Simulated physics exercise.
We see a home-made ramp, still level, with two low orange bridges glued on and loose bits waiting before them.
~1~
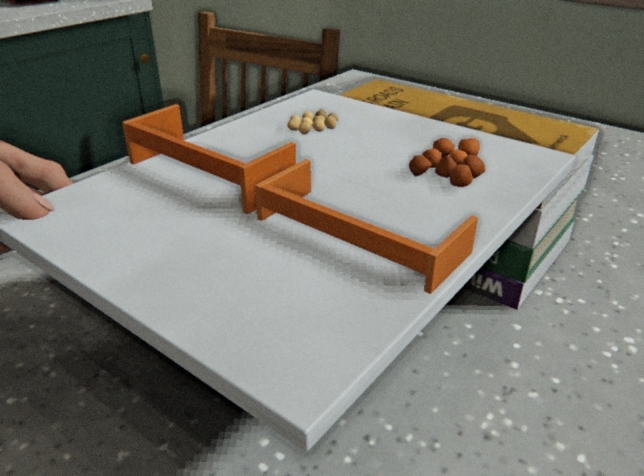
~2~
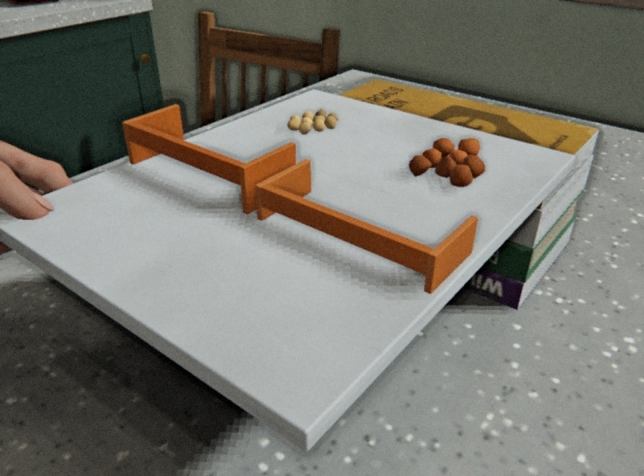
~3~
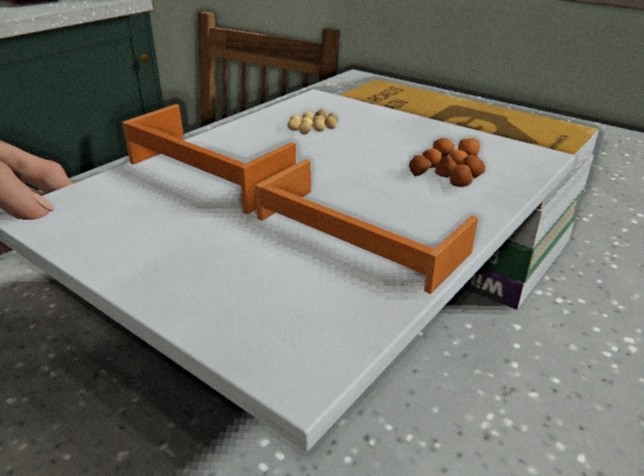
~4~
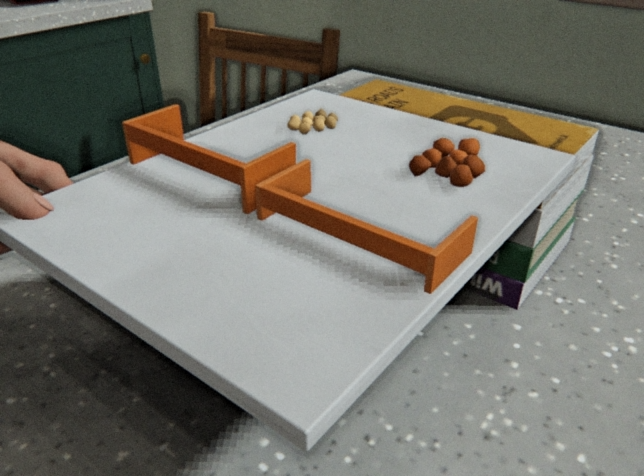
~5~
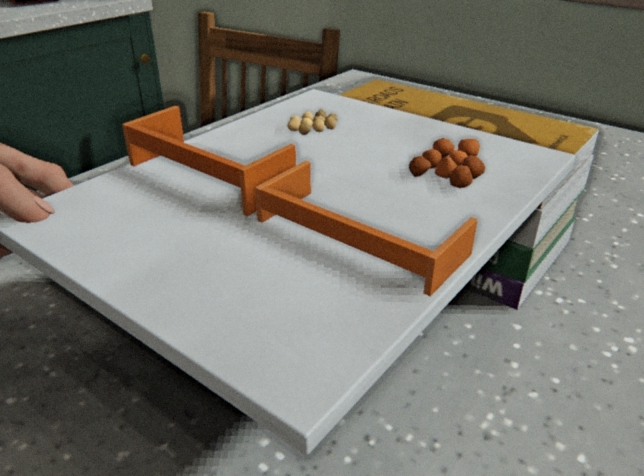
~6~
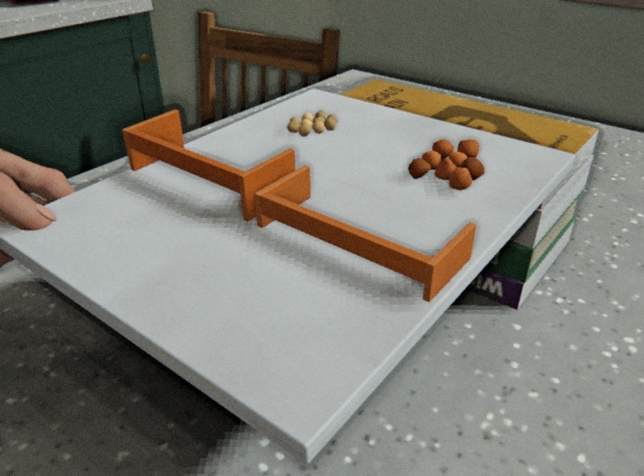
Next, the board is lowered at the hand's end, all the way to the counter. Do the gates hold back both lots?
Nearer handful: It lodges against the bar. Farther handful: It passes beneath the bar.
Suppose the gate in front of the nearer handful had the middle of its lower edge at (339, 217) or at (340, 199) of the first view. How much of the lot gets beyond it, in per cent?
The first gives 100 %, the second 100 %.
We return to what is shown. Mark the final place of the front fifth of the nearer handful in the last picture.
Near (319, 309).
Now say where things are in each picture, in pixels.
The first picture shows held end of the board at (303, 414), level; book pile at (443, 132), nearly half as high as the board is long; nearer handful at (457, 159), a few coated peanuts; farther handful at (319, 121), a few dried chickpeas; nearer gate at (339, 226), its slot lower than a piece; farther gate at (183, 151), its slot higher than a piece.
The second picture shows held end of the board at (303, 414), level; farther handful at (319, 121).
The third picture shows held end of the board at (303, 414), level; nearer handful at (457, 159).
The fourth picture shows held end of the board at (303, 414), level; farther handful at (319, 121).
The fifth picture shows held end of the board at (303, 417), level; nearer handful at (457, 159).
The sixth picture shows held end of the board at (303, 427), down by 2°; book pile at (443, 132); nearer handful at (456, 160), not moving; farther handful at (319, 122), not moving; nearer gate at (338, 234); farther gate at (183, 159).
Then, 0.58 s after the last picture, board sloping at 15°; nearer handful on its way down; farther handful where it was.
Then, 1.08 s after the last picture, board resting at 25°; nearer handful has reached its gate; farther handful all past its gate.
At rest, board resting at 25°; nearer handful gathered behind its gate; farther handful all past its gate.
